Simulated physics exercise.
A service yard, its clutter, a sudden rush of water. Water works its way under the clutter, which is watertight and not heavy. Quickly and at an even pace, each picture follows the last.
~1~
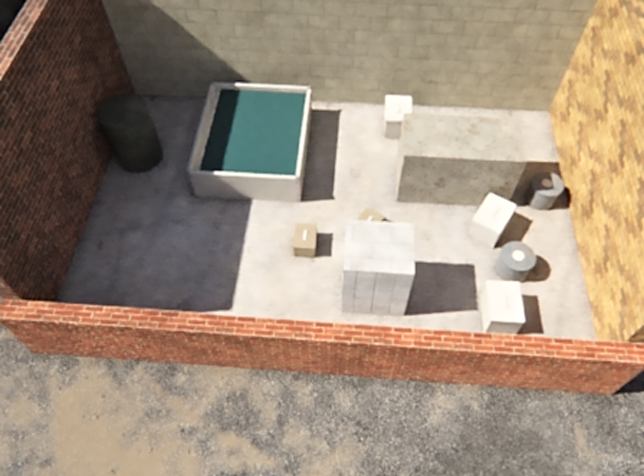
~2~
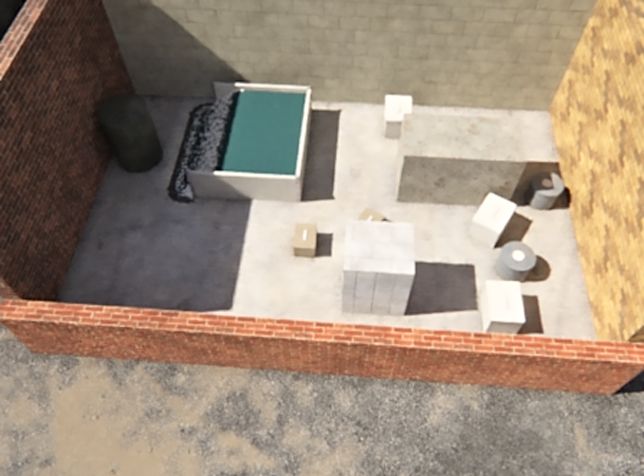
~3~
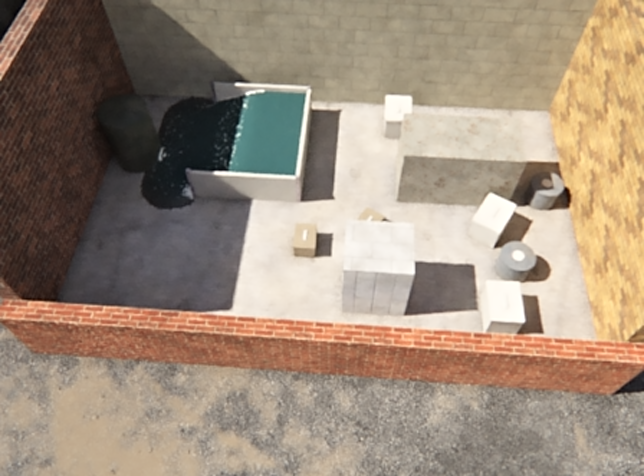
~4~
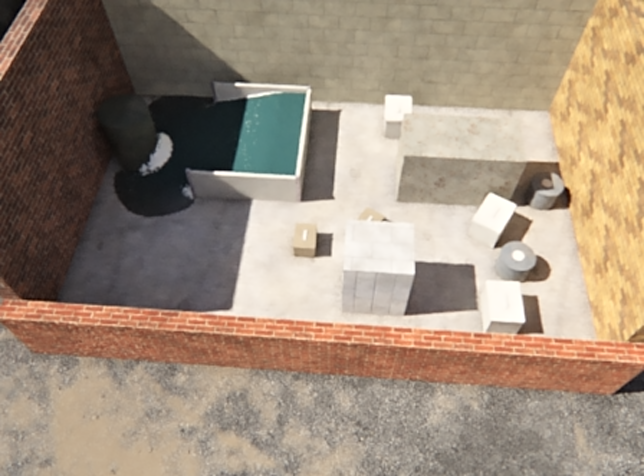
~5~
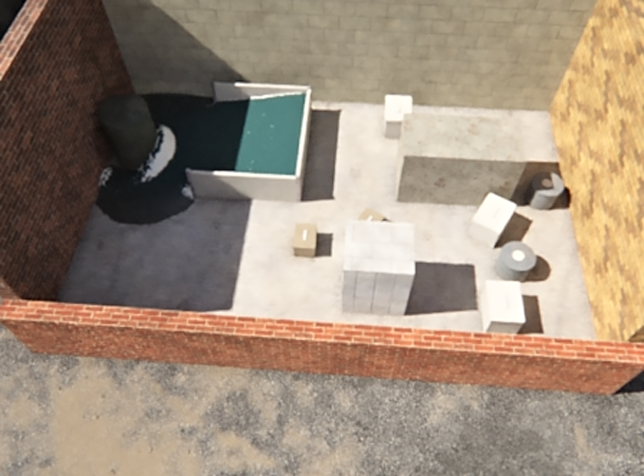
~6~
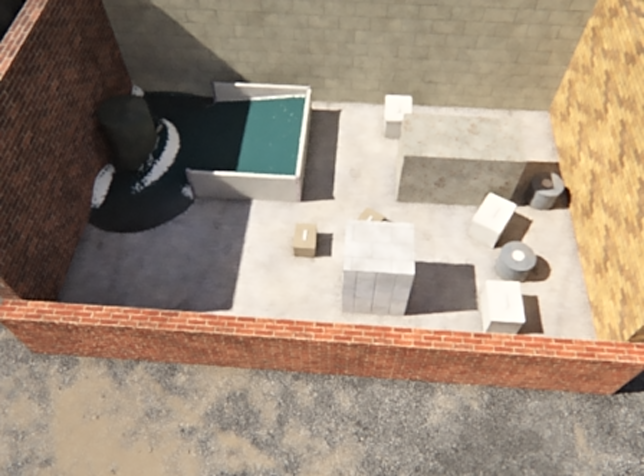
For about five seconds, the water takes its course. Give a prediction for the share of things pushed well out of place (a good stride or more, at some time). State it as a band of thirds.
The portion moved well away stays in the lowest third.
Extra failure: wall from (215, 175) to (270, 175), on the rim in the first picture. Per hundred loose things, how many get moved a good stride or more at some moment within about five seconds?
That works out to some 30 %.
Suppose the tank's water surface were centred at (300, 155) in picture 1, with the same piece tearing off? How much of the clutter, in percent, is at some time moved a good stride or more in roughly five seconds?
About 10 per cent.
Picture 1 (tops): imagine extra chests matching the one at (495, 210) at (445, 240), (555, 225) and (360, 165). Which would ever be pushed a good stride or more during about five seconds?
Per listing: Largely stays, largely stays, largely stays.
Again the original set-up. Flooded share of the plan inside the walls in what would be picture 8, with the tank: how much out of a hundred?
Close to 20 %.
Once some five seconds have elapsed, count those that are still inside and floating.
The total here is 0.
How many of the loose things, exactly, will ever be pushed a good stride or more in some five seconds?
I make it 1.
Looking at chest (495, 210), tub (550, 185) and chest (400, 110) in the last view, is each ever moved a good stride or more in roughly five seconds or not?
In that order: Less than that, no, that far or more.
A moment on, 0 of 7 are well off their spots; 0 afloat.
Next, 0 of 7 are well off their spots; 0 afloat.
Later, 0 of 7 are well off their spots; 0 afloat.
In the end, 1 of 7 are well off their spots, and 1 have been at some point; 0 afloat.
